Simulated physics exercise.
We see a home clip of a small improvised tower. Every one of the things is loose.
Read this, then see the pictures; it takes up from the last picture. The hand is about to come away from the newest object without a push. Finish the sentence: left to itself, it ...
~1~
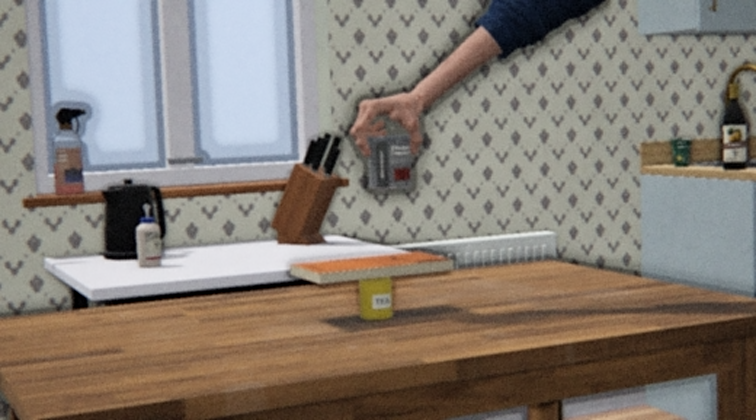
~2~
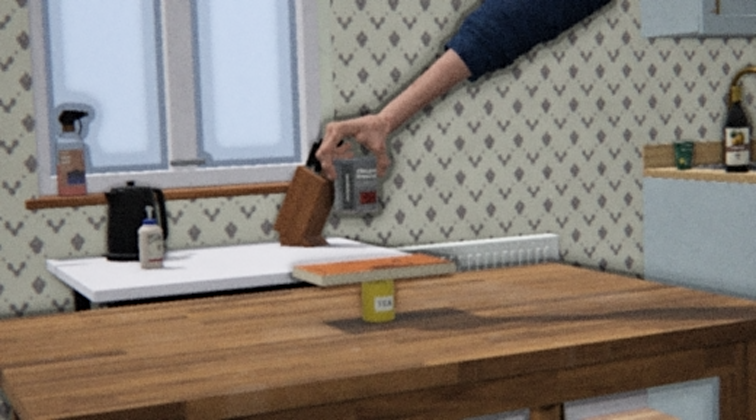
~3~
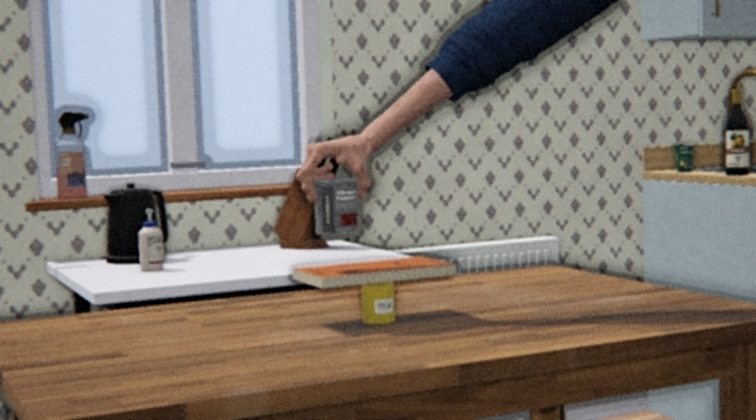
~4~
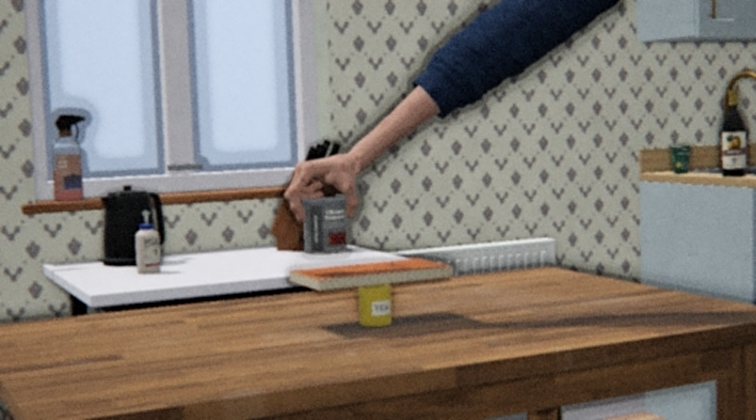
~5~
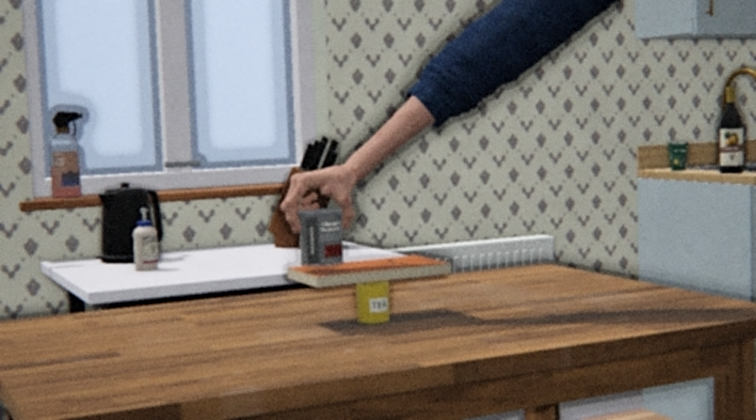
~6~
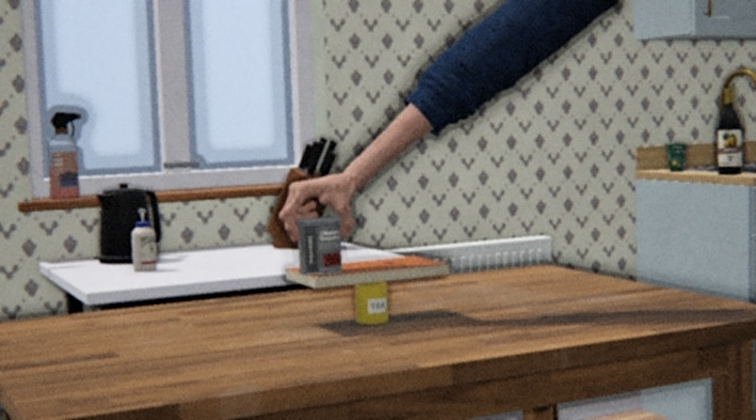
... drops.
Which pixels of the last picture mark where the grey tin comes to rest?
Somewhere around (267, 315) in the last picture.
Then, 0.30 s later than the last frame, grey tin now fallen; orange book tilted by 19°.
Then, 0.50 s later than the last frame, orange book tilted by 48°.
Then, 0.60 s later than the last frame, orange book tilted by 36°.
Then, 1.30 s later than the last frame, orange book tilted by 32°.
When it is over, fallen, grey tin; moved from the start, orange book; yellow jar as before. End places, in pixels of the last picture, grey tin near (267, 315). The stack loses its balance.
